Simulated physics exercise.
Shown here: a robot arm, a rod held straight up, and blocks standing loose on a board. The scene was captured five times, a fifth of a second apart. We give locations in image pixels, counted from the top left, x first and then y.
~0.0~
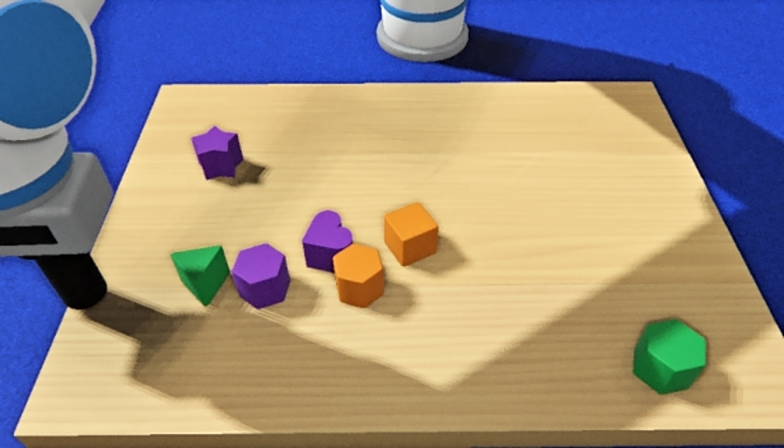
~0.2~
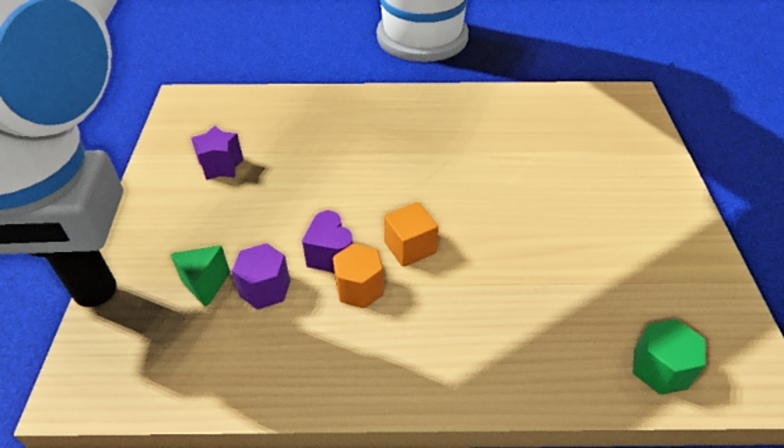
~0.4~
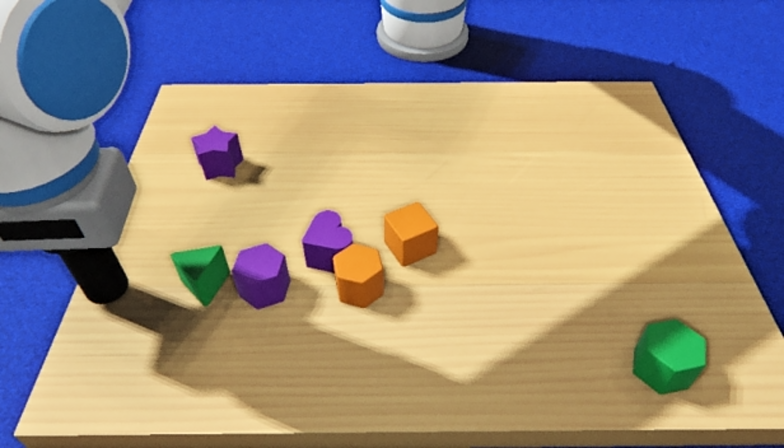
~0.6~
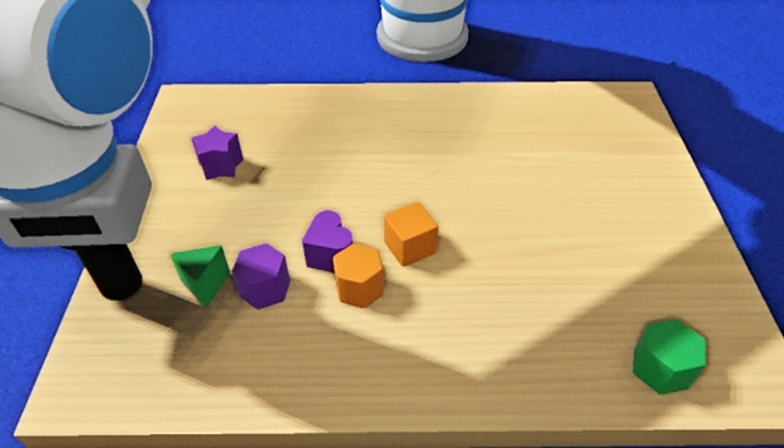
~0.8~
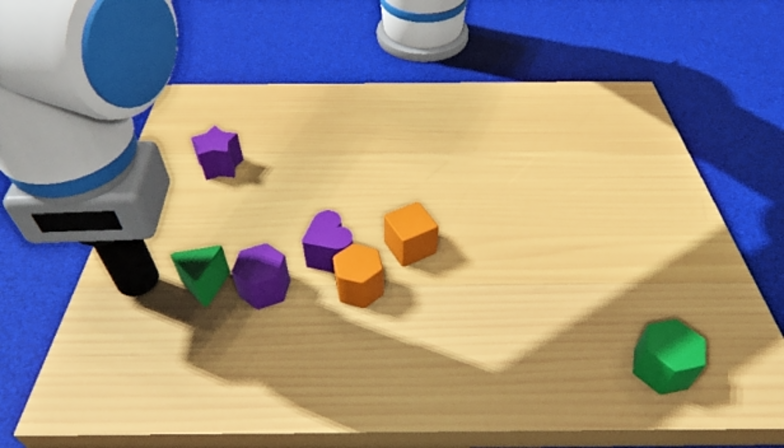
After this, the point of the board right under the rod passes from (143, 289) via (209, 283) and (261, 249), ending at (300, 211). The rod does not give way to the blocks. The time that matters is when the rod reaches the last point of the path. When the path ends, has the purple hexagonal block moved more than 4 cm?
I expect not.
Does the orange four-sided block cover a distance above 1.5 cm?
It seems not.
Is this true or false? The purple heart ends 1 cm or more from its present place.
My answer: True.
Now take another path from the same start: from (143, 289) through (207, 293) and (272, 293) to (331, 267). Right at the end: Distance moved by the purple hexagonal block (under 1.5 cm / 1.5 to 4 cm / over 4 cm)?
More than 4 cm.
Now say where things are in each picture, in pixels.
In the first frame, rod's lower end at (86, 293); green triangle at (196, 259); purple hexagonal block at (258, 262); purple heart at (328, 230); orange four-sided block at (411, 220).
In the second frame, rod at (96, 291); blocks still.
In the third frame, rod at (108, 288); blocks still.
In the fourth frame, rod at (122, 284); blocks still.
In the fifth frame, rod at (138, 280); green triangle at (196, 259); purple hexagonal block at (258, 262); purple heart at (328, 230); orange four-sided block at (411, 220).
The first path, step by step. One third of the way, rod at (207, 274); green triangle at (238, 248), turned 20° clockwise; purple hexagonal block at (273, 261), turned 35° clockwise.
Two thirds of the way, rod at (260, 239); green triangle at (292, 219), turned 50° clockwise; purple hexagonal block at (281, 262), turned 45° clockwise; purple heart at (337, 227).
At the end, rod at (298, 202); green triangle at (325, 195), turned 80° clockwise; purple hexagonal block at (281, 262), turned 45° clockwise; purple heart at (347, 223), turned 35° clockwise; orange four-sided block still.
